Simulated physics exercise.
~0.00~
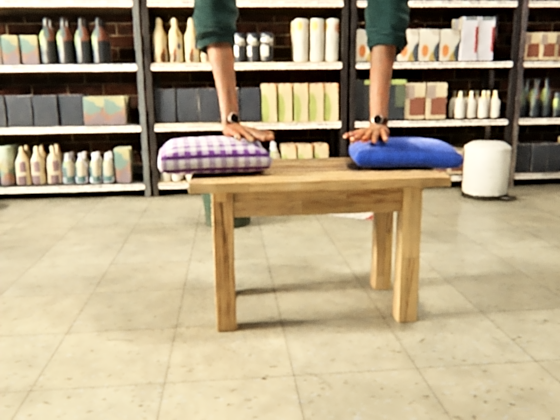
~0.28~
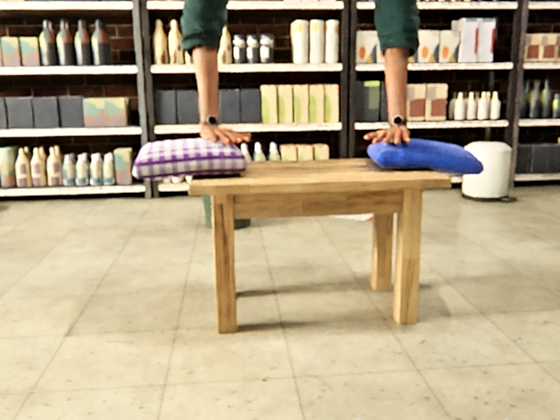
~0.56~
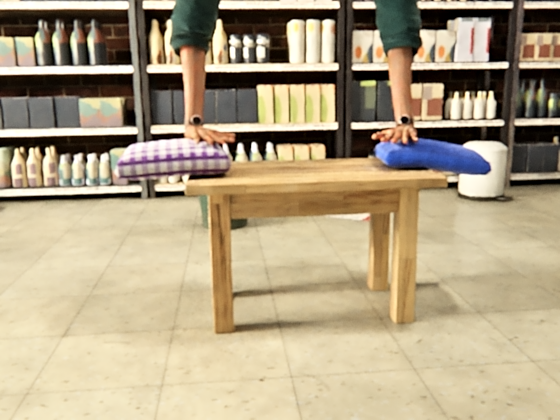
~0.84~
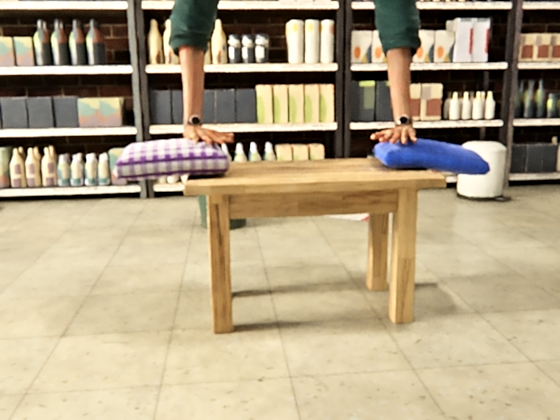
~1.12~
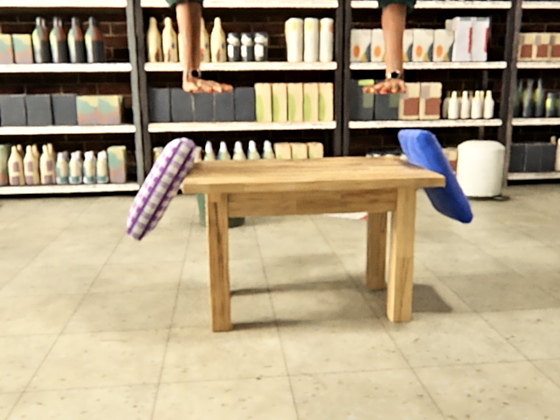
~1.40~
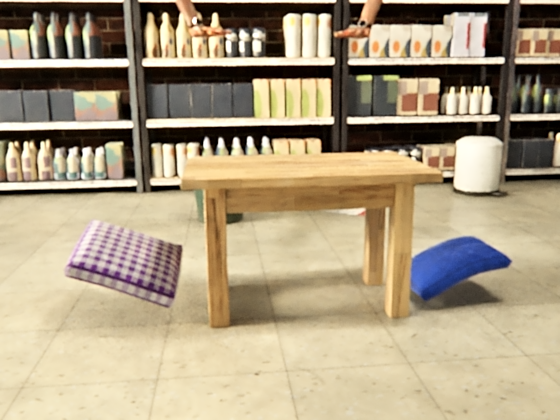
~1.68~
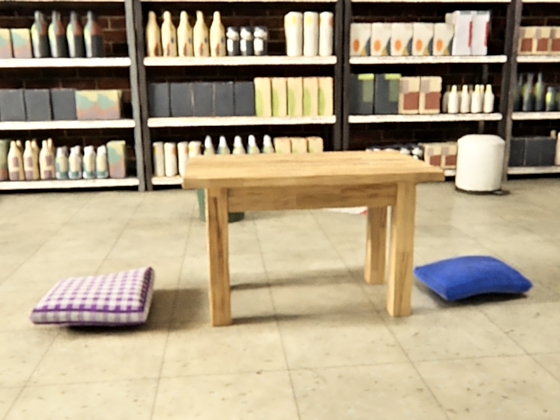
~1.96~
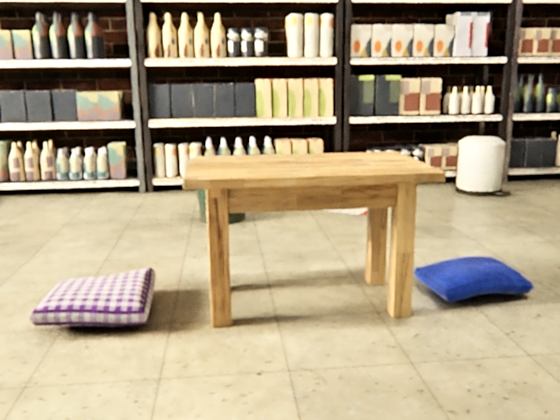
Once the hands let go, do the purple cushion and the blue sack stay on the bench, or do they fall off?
They both fall off. The purple cushion tips over the left end and the blue sack slumps off the right end, and both end up on the floor.
